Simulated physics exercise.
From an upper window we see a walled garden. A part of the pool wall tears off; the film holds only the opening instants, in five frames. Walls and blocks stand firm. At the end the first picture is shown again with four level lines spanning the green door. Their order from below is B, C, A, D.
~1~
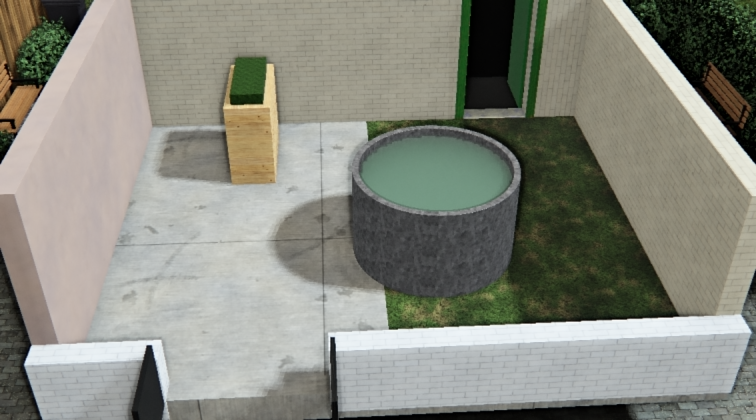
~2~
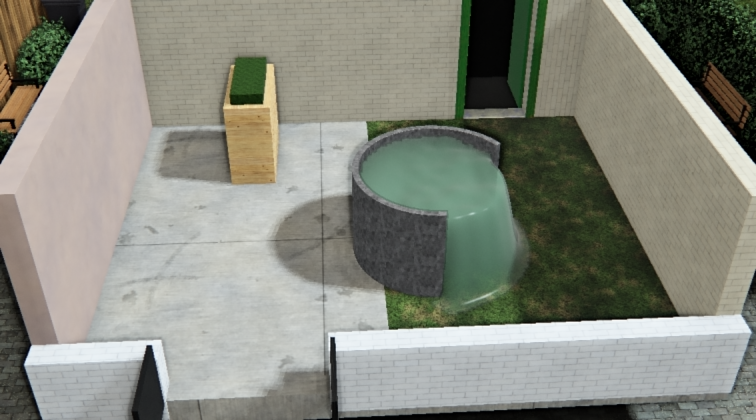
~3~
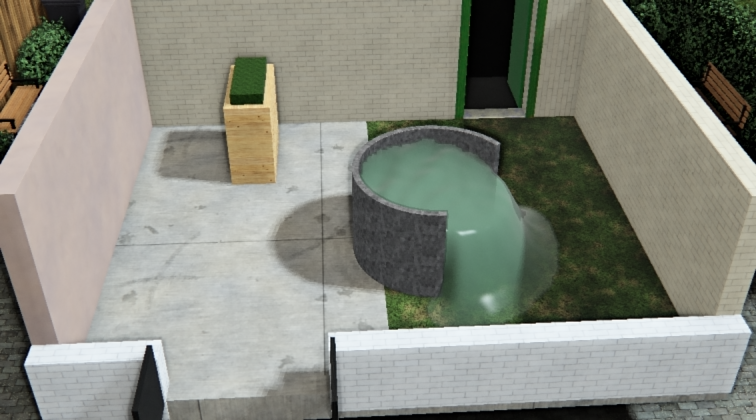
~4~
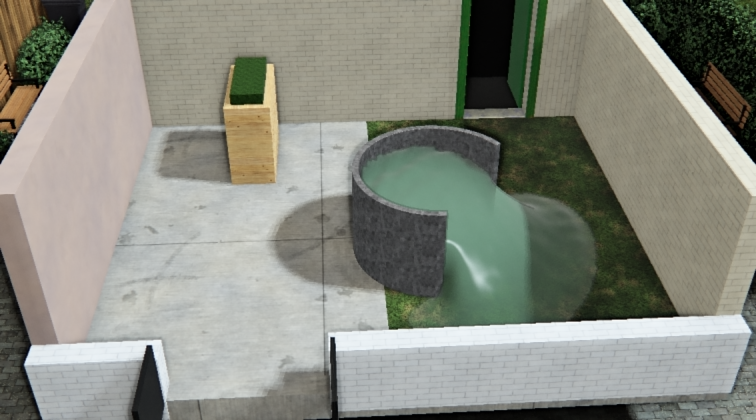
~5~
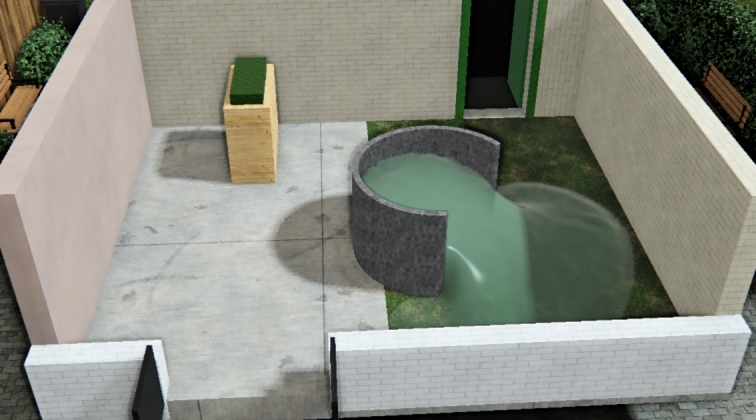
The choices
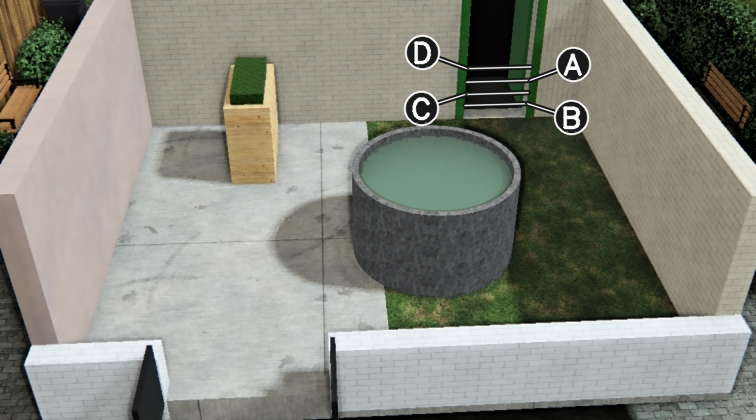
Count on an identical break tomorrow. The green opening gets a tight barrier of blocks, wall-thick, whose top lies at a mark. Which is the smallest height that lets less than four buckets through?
Use line B.
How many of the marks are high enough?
All of the four.
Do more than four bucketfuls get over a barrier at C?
No, not at all.
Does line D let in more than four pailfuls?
No.
In white, A at (498, 81); B at (495, 104); C at (496, 93); D at (499, 67); from the bottom up B, C, A, D.
If A is chosen, nothing gets over.
If B is chosen, a splash gets over, under a bucket.
If C is chosen, nothing gets over.
If D is chosen, nothing gets over.
